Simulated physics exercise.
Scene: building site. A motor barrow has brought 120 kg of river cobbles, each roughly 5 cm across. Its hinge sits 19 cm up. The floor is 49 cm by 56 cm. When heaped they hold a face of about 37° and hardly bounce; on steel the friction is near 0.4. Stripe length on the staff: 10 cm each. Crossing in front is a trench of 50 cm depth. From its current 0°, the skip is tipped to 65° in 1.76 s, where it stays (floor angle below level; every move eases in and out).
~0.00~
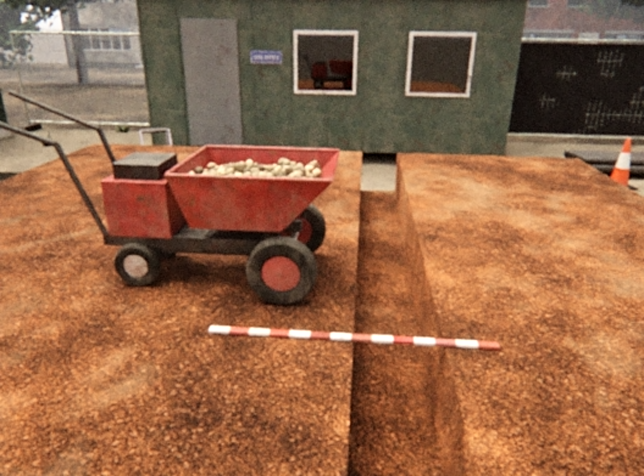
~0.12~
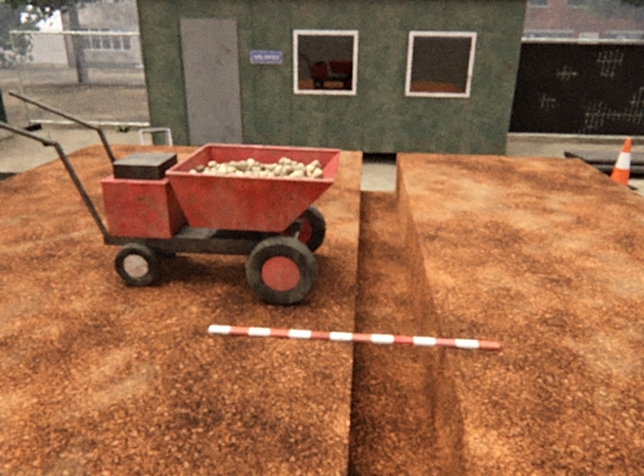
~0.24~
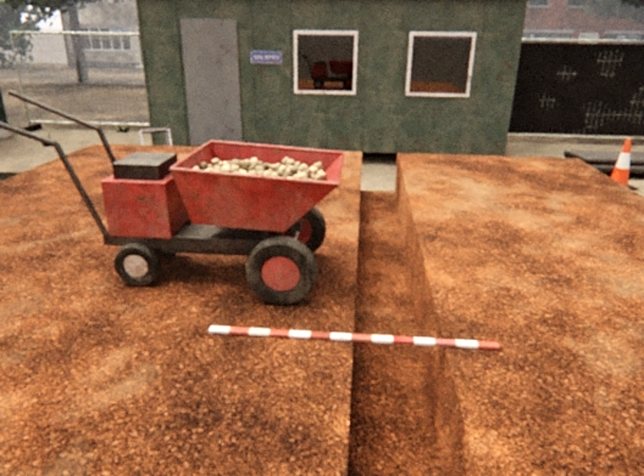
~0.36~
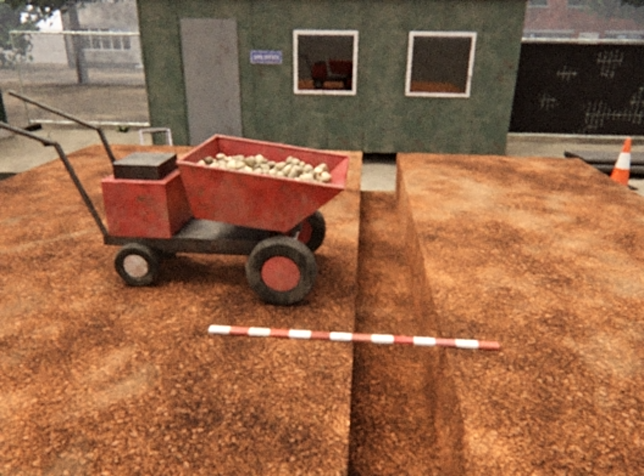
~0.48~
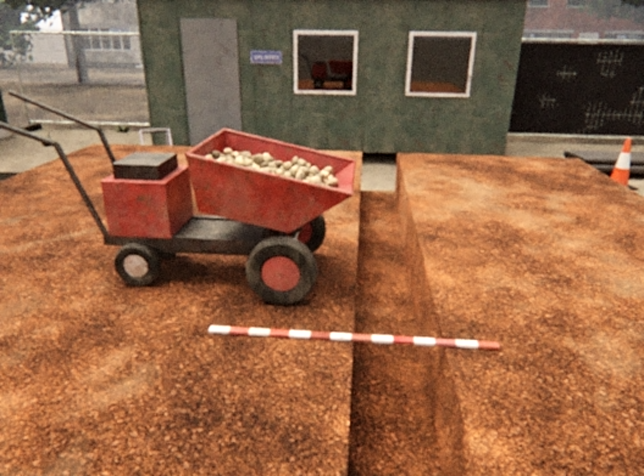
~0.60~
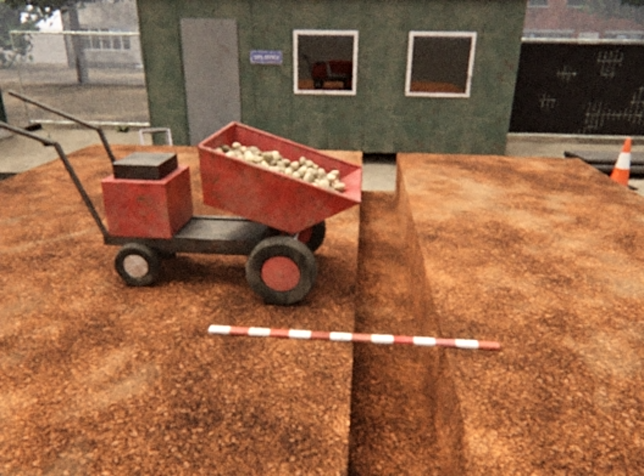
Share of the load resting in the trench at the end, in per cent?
92 per cent.
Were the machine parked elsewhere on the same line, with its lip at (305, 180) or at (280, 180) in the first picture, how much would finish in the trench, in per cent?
I'd expect some 100 per cent, then some 100.
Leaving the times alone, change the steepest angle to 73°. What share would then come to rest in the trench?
Roughly 95%.
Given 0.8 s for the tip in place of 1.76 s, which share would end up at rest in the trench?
Roughly 80 per cent would.
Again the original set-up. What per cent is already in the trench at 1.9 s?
Roughly 35 percent of the load.
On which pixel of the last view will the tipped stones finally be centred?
Roughly (401, 344), I'd say.
After 1.3 s the floor is at 55°; 100 % in the skip; the foremost stones are at (390, 244).
After 1.9 s the floor is at 65°; 63 % in the skip, 34 % in the trench, 3 % past the trench; the foremost stones are at (448, 281).
After 2.2 s the floor is at 65°; 33 % in the skip, 59 % in the trench, 8 % past the trench; the foremost stones are at (495, 288).
After 4.2 s the floor is at 65°; 0 % in the skip, 92 % in the trench, 8 % past the trench; the foremost stones are at (514, 294).
